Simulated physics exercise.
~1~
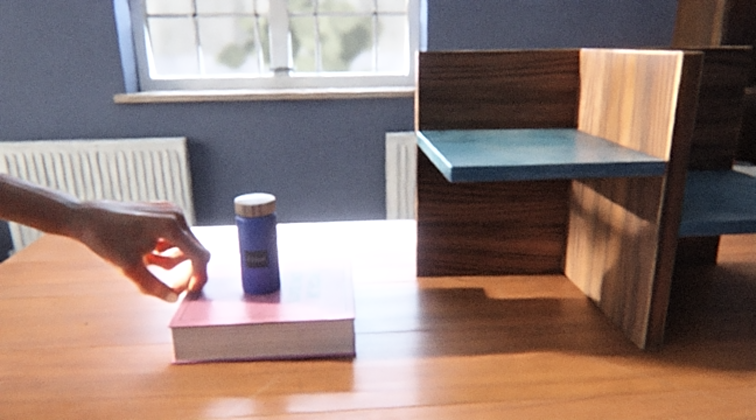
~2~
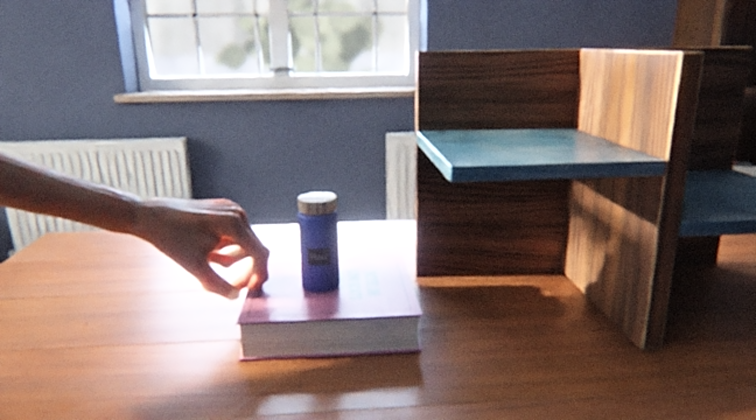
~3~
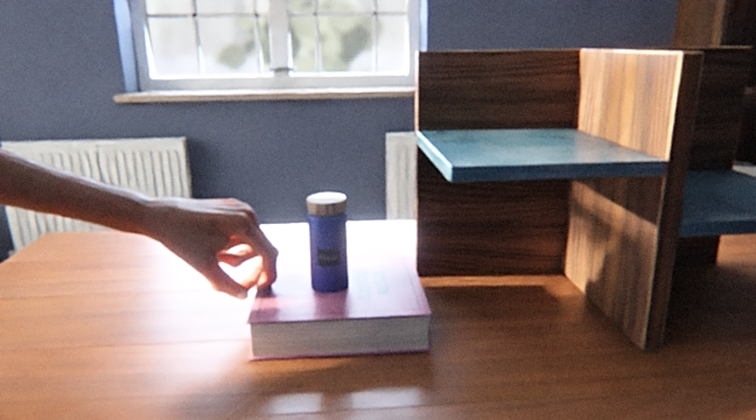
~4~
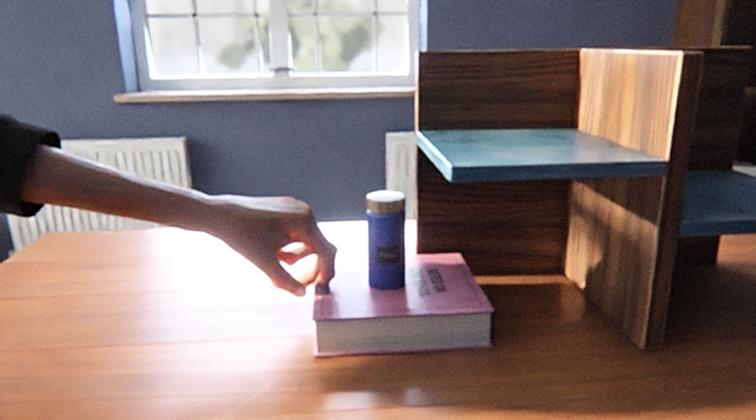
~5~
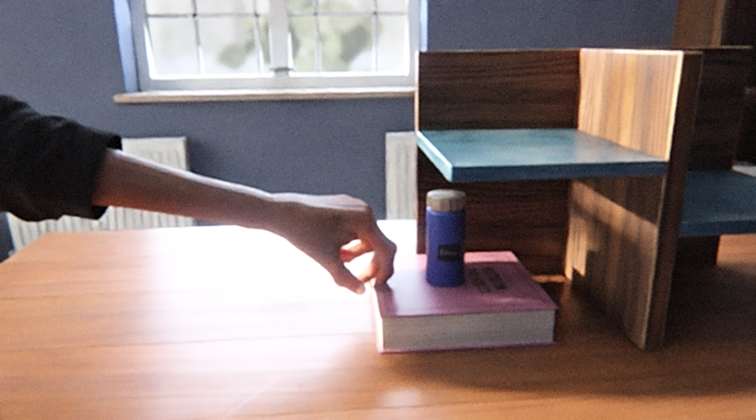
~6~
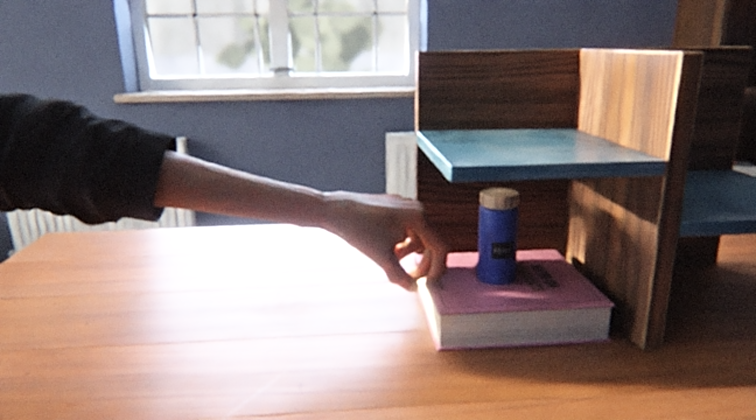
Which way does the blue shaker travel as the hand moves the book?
It moves to the right, riding upright on top of the pink book.
